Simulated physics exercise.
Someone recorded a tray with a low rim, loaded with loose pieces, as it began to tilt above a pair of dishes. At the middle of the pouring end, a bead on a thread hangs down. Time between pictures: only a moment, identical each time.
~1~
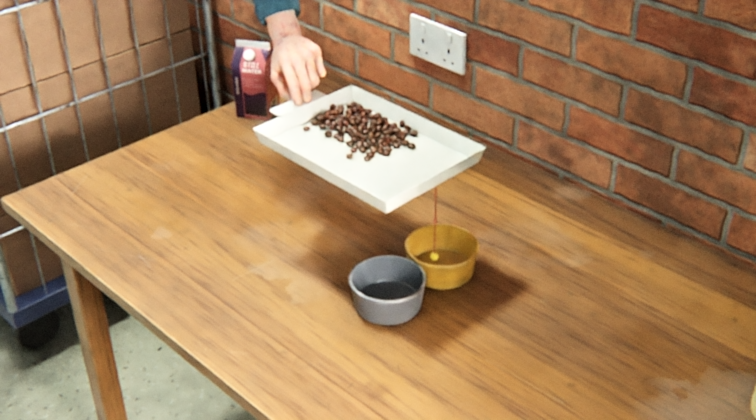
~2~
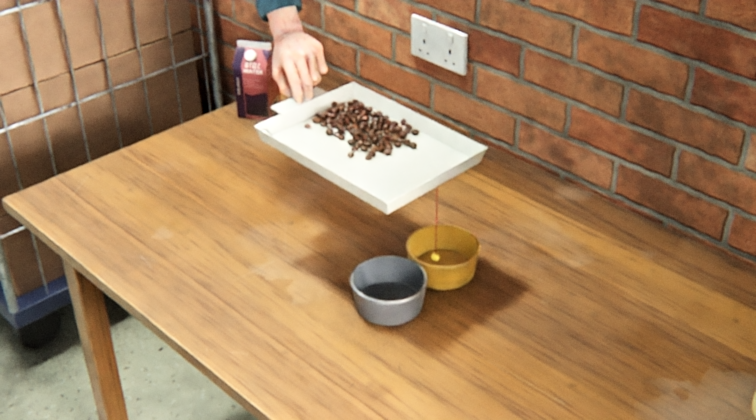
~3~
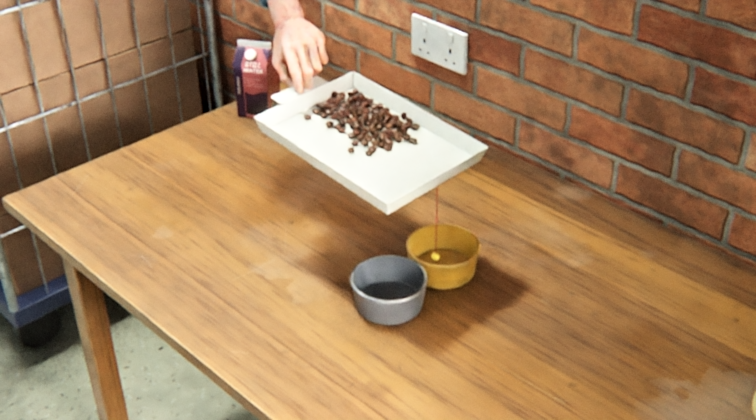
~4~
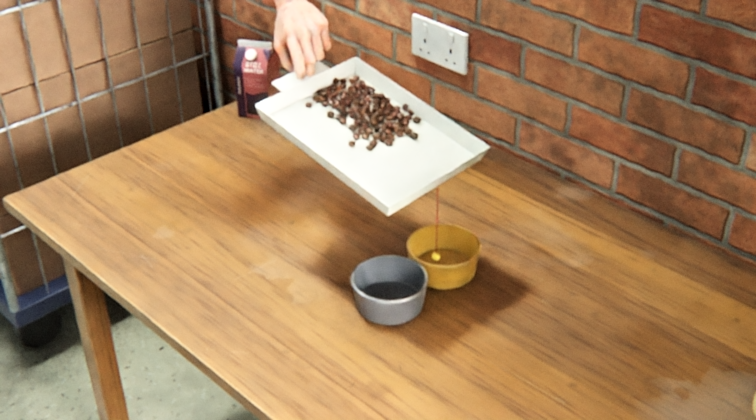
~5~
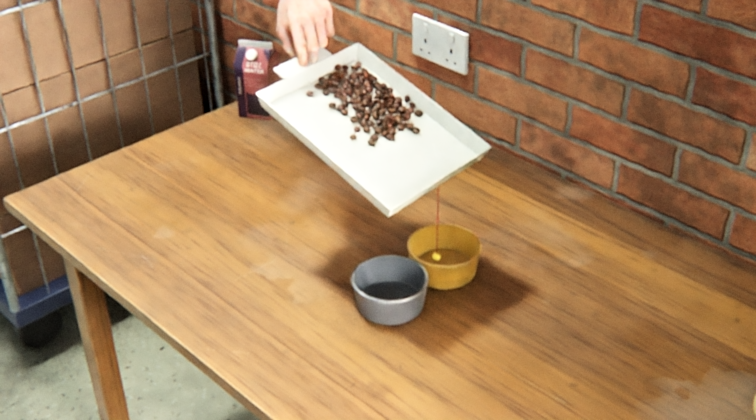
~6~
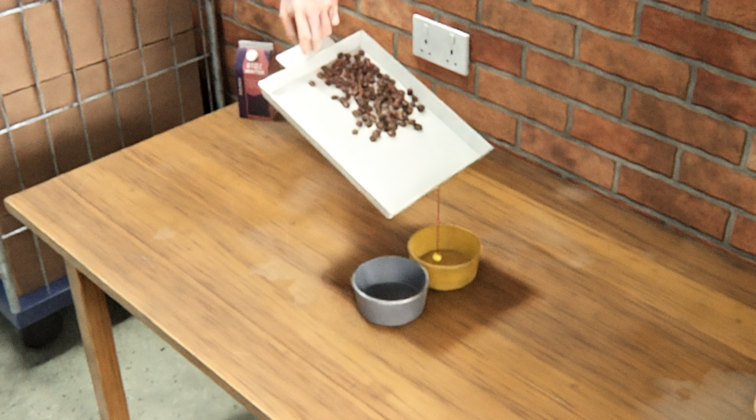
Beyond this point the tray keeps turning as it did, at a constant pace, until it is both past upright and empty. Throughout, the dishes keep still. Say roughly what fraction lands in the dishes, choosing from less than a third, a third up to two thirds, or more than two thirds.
Lowest range.
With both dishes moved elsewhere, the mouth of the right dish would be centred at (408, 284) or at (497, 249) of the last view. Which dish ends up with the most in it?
The first time it's the one placed on the right, and the second time it's the one placed on the left.
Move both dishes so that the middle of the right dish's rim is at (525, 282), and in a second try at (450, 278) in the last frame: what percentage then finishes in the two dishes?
First some 20, then 70 per cent.
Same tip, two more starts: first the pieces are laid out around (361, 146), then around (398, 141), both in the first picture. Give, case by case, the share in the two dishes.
About 10 % and 10 %.
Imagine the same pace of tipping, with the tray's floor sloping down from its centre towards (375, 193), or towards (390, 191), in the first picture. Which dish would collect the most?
Toward the first point it's the dish to the left; toward the second, the dish to the left.
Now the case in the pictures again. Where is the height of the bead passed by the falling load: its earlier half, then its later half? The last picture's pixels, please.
For the early half I get (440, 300), and for the late half (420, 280).
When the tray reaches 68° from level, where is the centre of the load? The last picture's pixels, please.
Mark it at roughly (428, 189) in the final frame.
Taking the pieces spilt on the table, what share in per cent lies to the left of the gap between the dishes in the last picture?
It comes out at roughly 30 percent.
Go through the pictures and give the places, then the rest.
Corners of the pouring end (386, 198) and (479, 147), level; middle of the load (361, 128), flat chocolate drops; left dish (414, 304); right dish (468, 270); bead on its thread (434, 256), in the first picture.
Corners of the pouring end (388, 199) and (480, 148), level; middle of the load (362, 126), in the second picture.
Corners of the pouring end (388, 200) and (481, 147), tipped barely, lowest at the left corner; middle of the load (363, 119), in the third picture.
Corners of the pouring end (390, 202) and (483, 146), tipped a little, lowest at the left corner; middle of the load (364, 109), in the fourth picture.
Corners of the pouring end (391, 204) and (485, 146), tipped clearly, lowest at the left corner; middle of the load (366, 100), in the fifth picture.
Corners of the pouring end (392, 208) and (486, 147), tipped clearly, lowest at the left corner; middle of the load (368, 92); left dish (417, 305); right dish (471, 271), in the sixth picture.
Just after the last frame, tray tipped steeply; almost all on the tray; about a tenth in the air.
A moment on, tray tipped past a quarter turn; roughly a third on the tray; just a few in the left dish; roughly two thirds outside both; about a tenth in the air.
Further on, tray tipped past a quarter turn; about a tenth in the left dish; just a few in the right dish; the larger part outside both.
When it is over, tray tipped past a quarter turn; about a tenth in the left dish; not one in the right dish; the larger part outside both.
